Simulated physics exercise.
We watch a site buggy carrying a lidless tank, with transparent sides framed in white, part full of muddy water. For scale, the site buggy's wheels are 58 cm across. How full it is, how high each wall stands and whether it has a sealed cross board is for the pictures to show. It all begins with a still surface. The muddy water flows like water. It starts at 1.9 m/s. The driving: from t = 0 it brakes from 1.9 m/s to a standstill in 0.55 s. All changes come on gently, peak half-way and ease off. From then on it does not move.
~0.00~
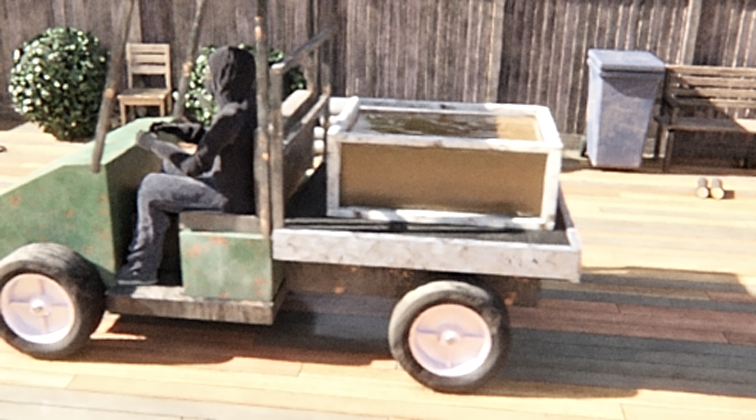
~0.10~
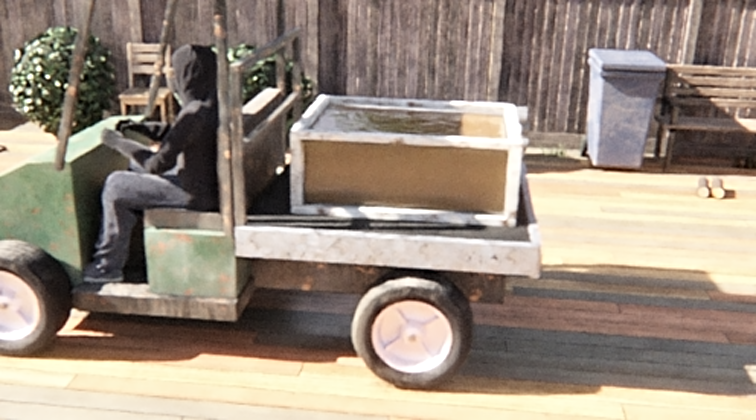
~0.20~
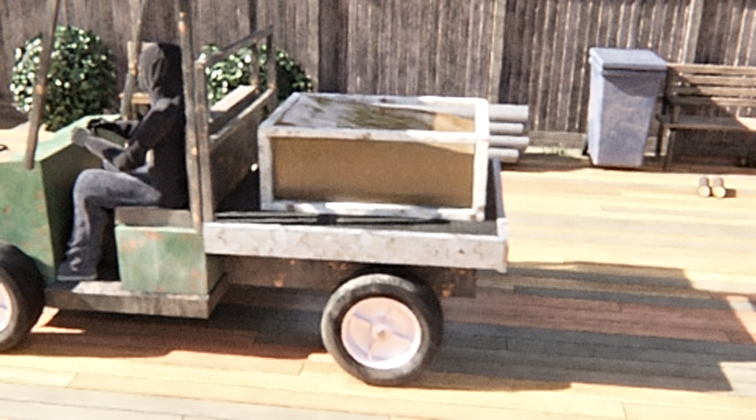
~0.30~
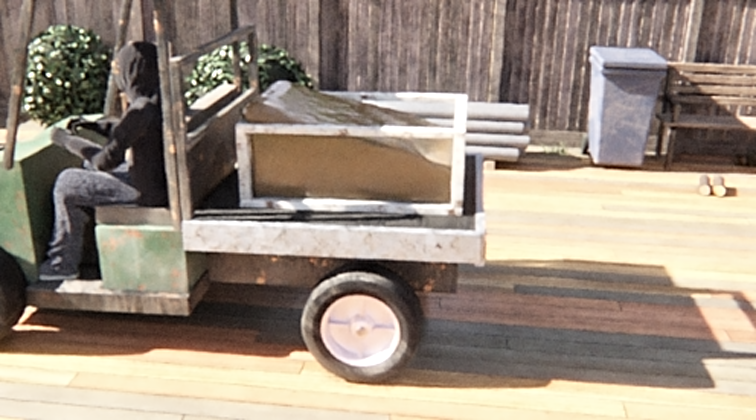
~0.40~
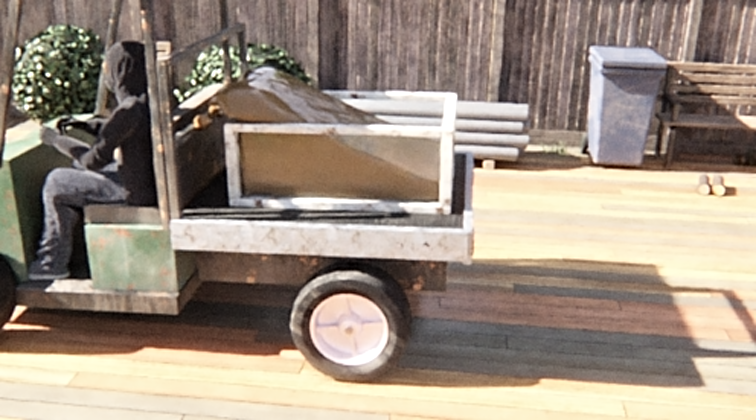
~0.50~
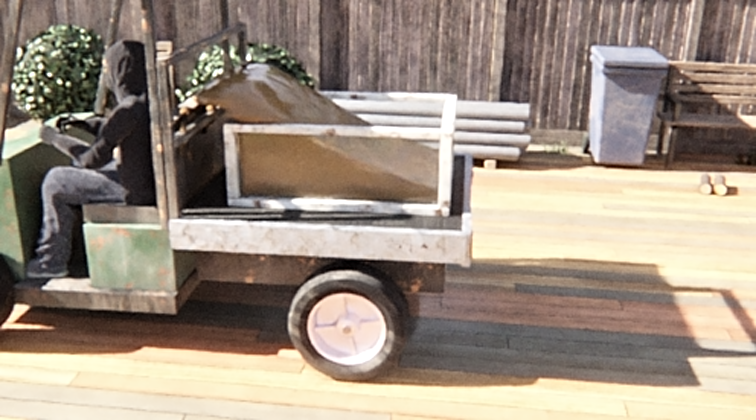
The video shows a green site buggy with a hooded driver rolling left across wooden decking and slowing, while muddy water in its open, white-framed tank starts level, then surges up towards the front and slops over the edge.
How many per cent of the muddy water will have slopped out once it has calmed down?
About 30 per cent.
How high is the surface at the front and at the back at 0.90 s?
About 38 cm in front and 18 cm behind.
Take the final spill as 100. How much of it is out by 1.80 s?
Some 90 per cent by then.
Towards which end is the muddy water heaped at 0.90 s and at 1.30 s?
Towards the front, then the back.
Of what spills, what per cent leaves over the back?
About 10 per cent.
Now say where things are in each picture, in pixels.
In the first frame, level at the front (371, 110); level at the back (525, 118); still flat; the front is on the left, levels are read along the far wall; a wheel hub at (450, 345).
In the second frame, level at the front (339, 108); level at the back (491, 115); still flat.
In the third frame, level at the front (312, 95); level at the back (463, 121); rising 8° towards the front.
In the fourth frame, level at the front (292, 84); rising 16° towards the front.
In the fifth frame, level at the front (282, 68); level at the back (432, 141); rising 25° towards the front.
In the sixth frame, level at the front (281, 58); level at the back (431, 149); rising 30° towards the front; a wheel hub at (346, 334); some muddy water has gone over the front.
After 0.90 s front 38 cm, middle 25 cm, back 17 cm above the floor; the loss stands at 22 per cent, over the front, a little elsewhere.
After 1.30 s front 15 cm, middle 19 cm, back 48 cm above the floor; the loss stands at 24 per cent, over the front, a little elsewhere.
After 1.80 s front 32 cm, middle 23 cm, back 21 cm above the floor; the loss stands at 26 per cent, over the front, a little elsewhere.
After 3.54 s the loss stands at 30 per cent, over the front, a little elsewhere, 76 of 255 litres.
